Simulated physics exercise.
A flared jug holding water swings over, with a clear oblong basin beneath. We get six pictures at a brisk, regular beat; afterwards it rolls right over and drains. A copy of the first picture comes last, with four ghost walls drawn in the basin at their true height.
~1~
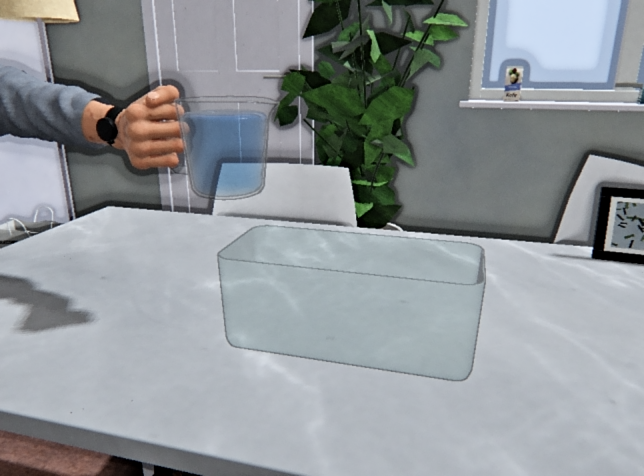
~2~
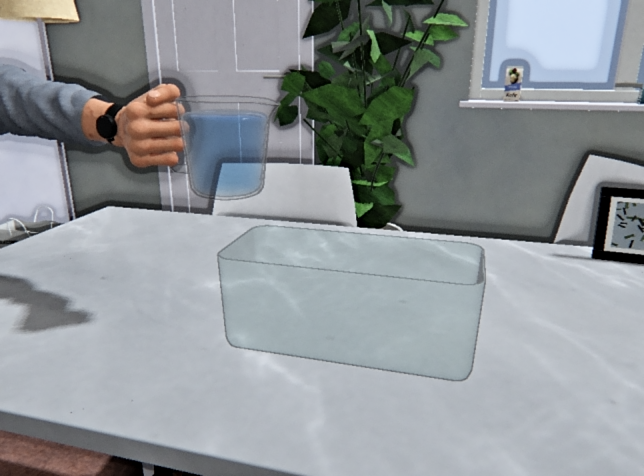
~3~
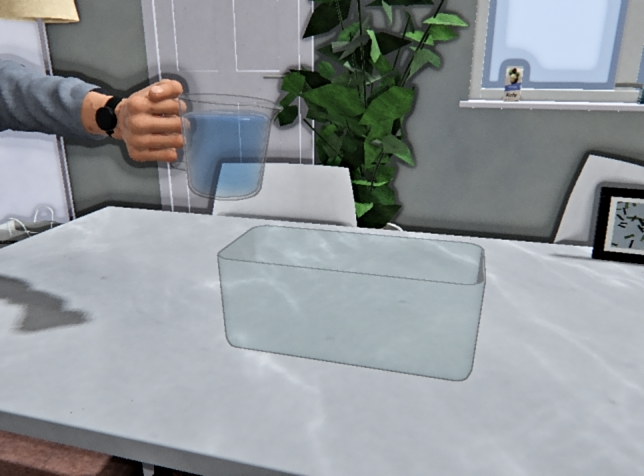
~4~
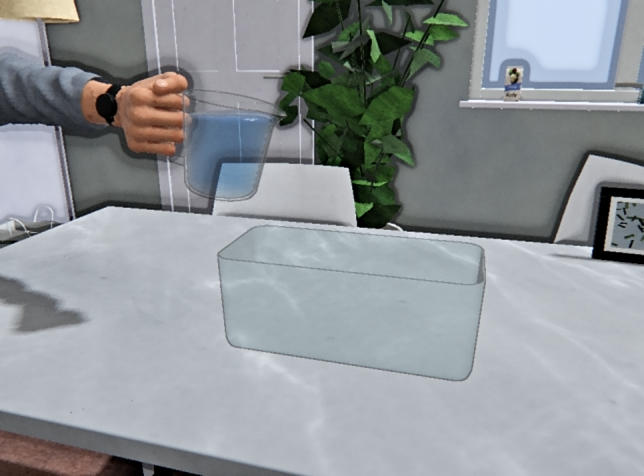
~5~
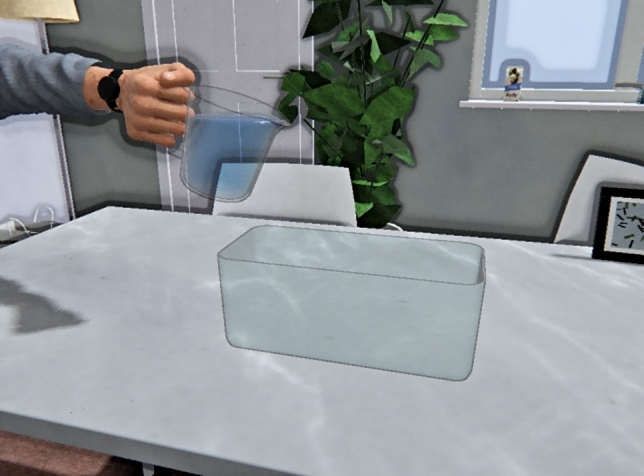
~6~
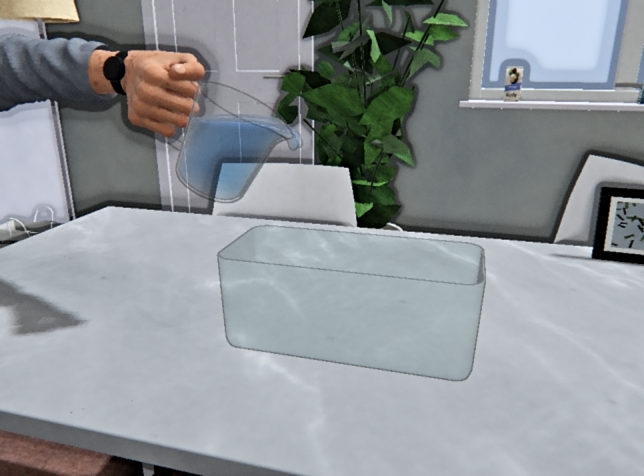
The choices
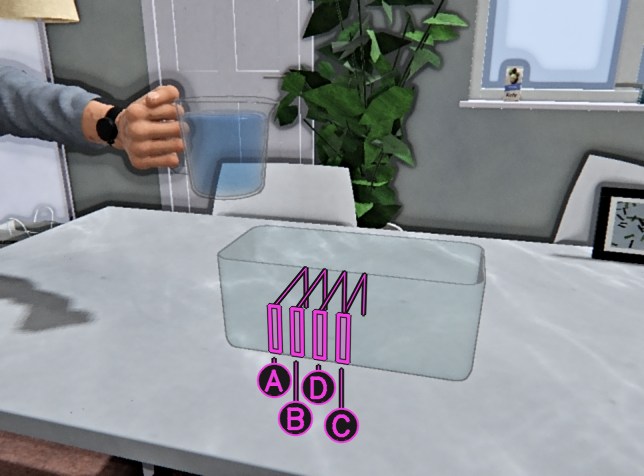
In a grey-walled room with a leafy plant, a hand wearing a dark watch holds a clear jug of blue water upright, above and behind an empty clear oblong basin on a pale marbled table. The hand then tilts the jug gradually to the right until the water reaches its lip.
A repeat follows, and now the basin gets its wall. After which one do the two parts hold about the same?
D.
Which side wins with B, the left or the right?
The right side.
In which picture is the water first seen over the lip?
Picture 6.
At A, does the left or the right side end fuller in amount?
More ends on the right.
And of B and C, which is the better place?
That is place B.
In magenta, A at (274, 358); B at (296, 362); C at (341, 369); D at (318, 365).
Choosing A, about 3 % ends left of the wall and 97 % right of it.
Choosing B, about 19 % ends left of the wall and 81 % right of it.
Choosing C, about 93 % ends left of the wall and 5 % right of it.
Choosing D, about 52 % ends left of the wall and 48 % right of it.
